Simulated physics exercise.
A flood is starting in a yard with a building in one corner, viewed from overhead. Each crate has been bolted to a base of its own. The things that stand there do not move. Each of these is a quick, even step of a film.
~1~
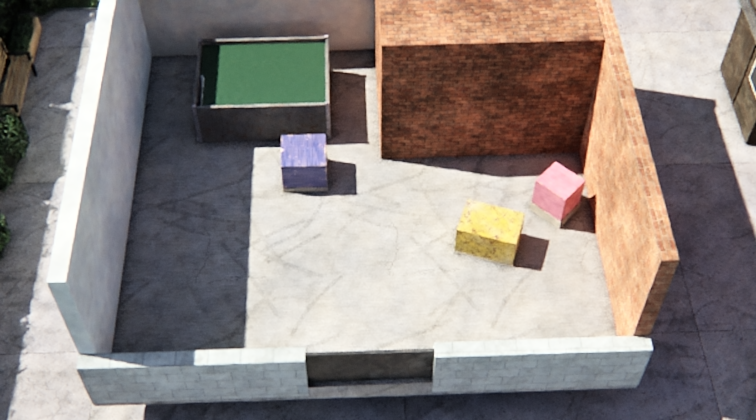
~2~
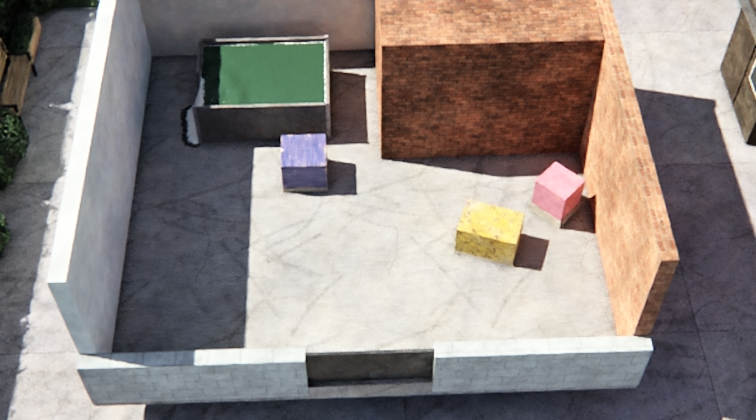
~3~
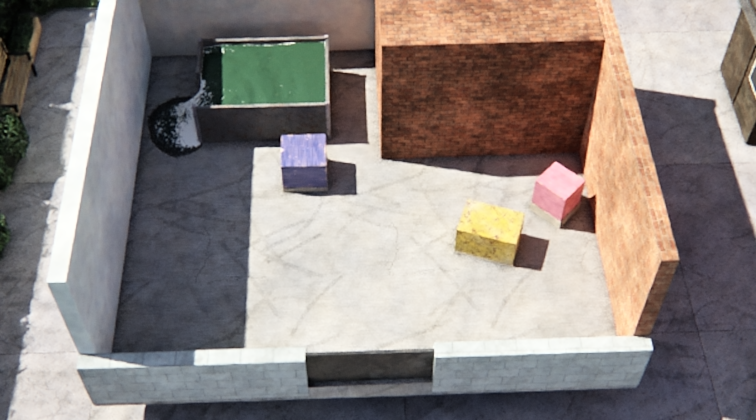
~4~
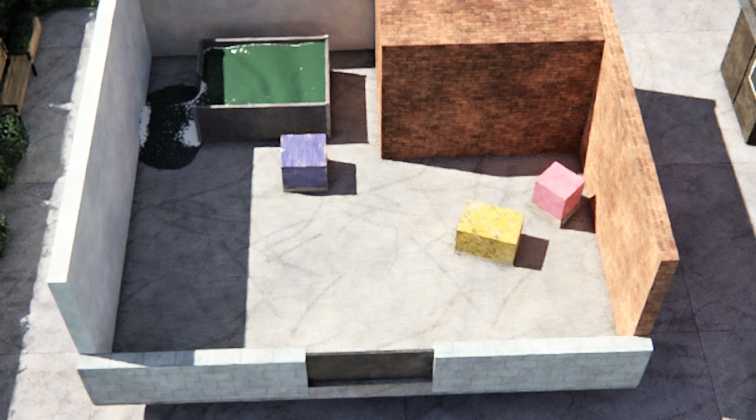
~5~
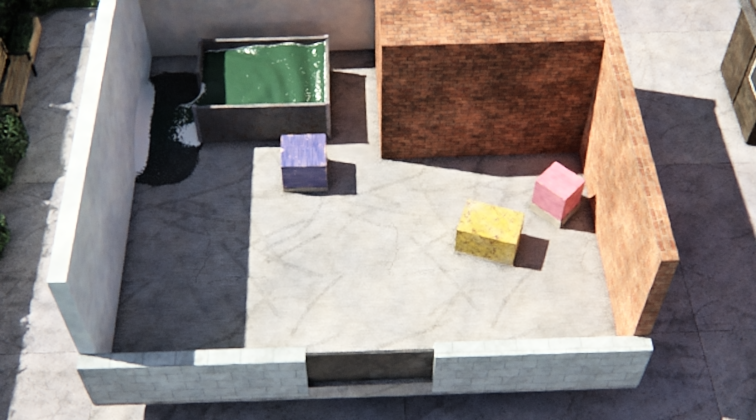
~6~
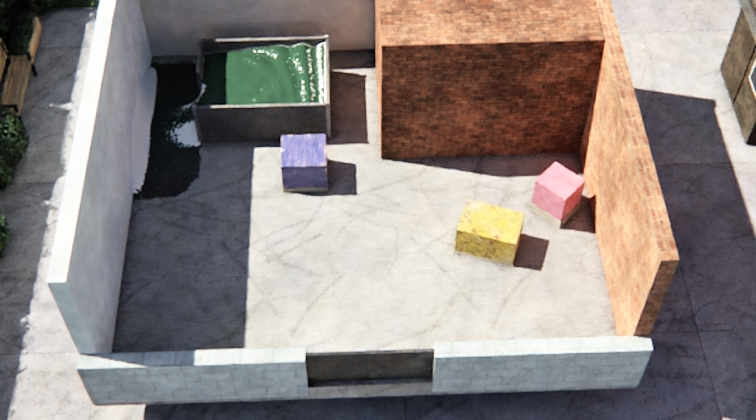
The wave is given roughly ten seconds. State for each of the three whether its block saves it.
In the end the yellow crate will be reached by the flood, the pink crate will be out of the flood, the blue crate will be out of the flood.
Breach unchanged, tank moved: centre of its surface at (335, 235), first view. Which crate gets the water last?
Last: The pink one.
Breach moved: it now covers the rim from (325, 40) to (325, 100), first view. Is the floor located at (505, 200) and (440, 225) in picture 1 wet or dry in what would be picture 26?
Untouched, submerged.
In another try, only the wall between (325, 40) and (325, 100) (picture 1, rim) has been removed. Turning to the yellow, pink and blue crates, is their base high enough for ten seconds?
Yellow gets drenched, pink stays untouched, blue gets drenched.
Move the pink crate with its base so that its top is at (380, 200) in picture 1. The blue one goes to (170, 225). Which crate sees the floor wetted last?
One in yellow.
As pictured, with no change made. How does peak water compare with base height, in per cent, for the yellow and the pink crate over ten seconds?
Close to 230 per cent, and close to 70 per cent, in that order.
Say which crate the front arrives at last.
It would be the pink crate.
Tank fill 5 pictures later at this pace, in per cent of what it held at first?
70 percent or so.
A moment on, water covers 15 % of the floor; the yellow crate not reached, the pink crate not reached, the blue crate not reached.
Next, water covers 30 % of the floor; the yellow crate not reached, the pink crate not reached, the blue crate not reached.
Then, water covers 45 % of the floor; the yellow crate not reached, the pink crate not reached, the blue crate water round its plinth.
Later, water covers 80 % of the floor; the yellow crate water round its plinth, the pink crate not reached, the blue crate water round its plinth.
In the end, water covers 95 % of the floor; the yellow crate was topped, the pink crate stayed above the water, the blue crate stayed above the water.
